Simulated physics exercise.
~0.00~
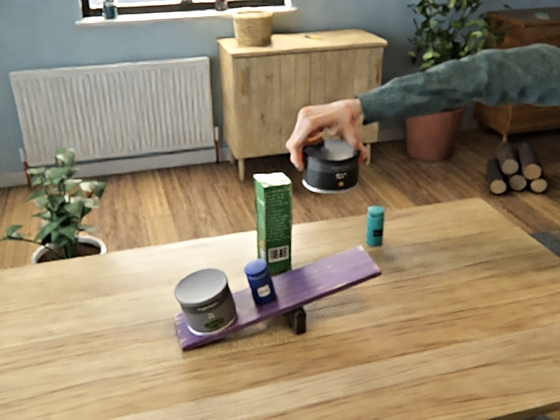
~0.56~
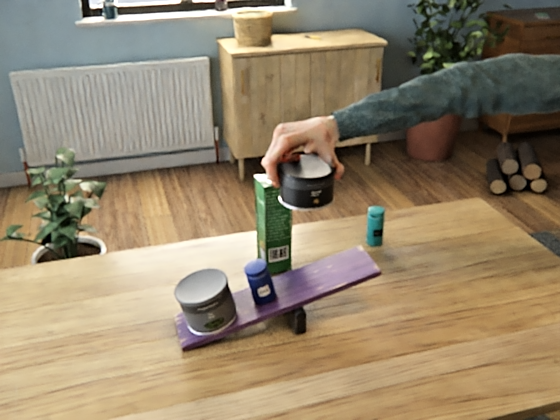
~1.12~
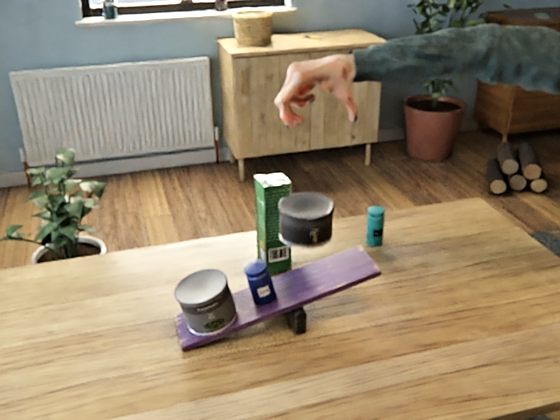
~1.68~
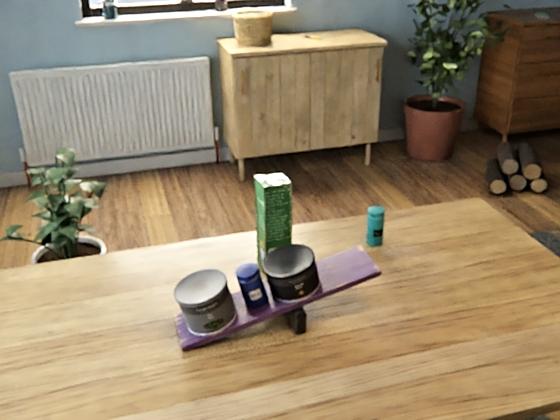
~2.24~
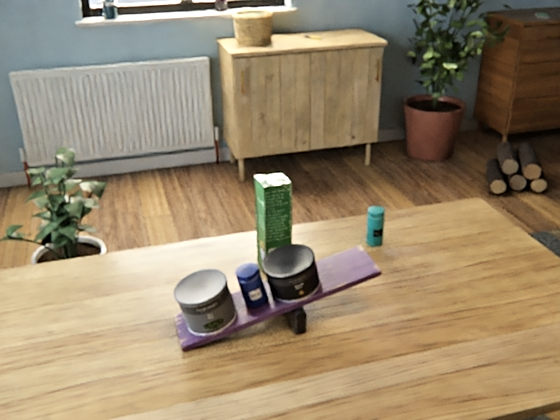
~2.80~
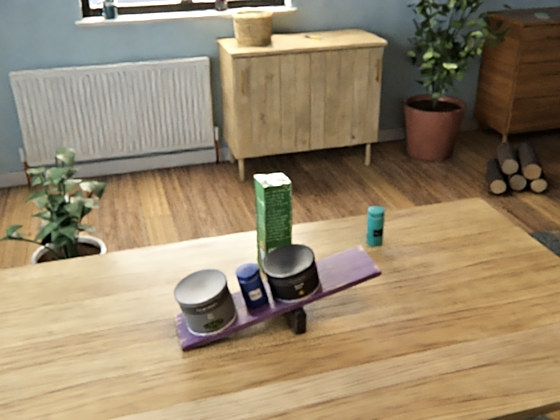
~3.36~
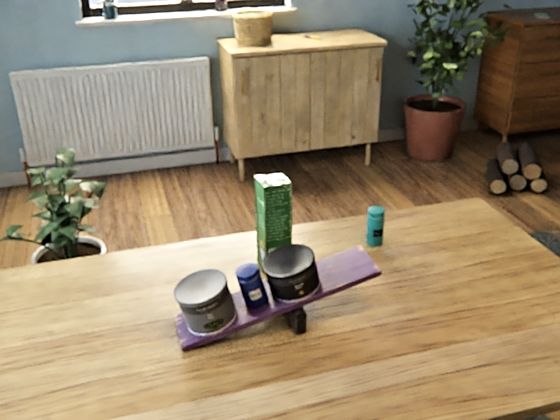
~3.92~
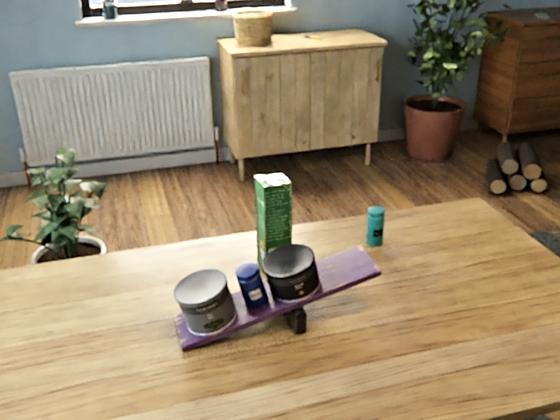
In a room with a radiator, a wooden cabinet and potted plants, a wooden table is seen from slightly above. A purple plank slopes down to the left over a small dark support, carrying a grey tub at its low end and a blue shaker beside it, with a green carton behind and a turquoise shaker to the right. A hand brings a black tub leftward over the plank, lets go and withdraws. The tub drops onto the plank near its middle, and the blue shaker shifts slightly left. The plank stays tilted left, and everything rests still.
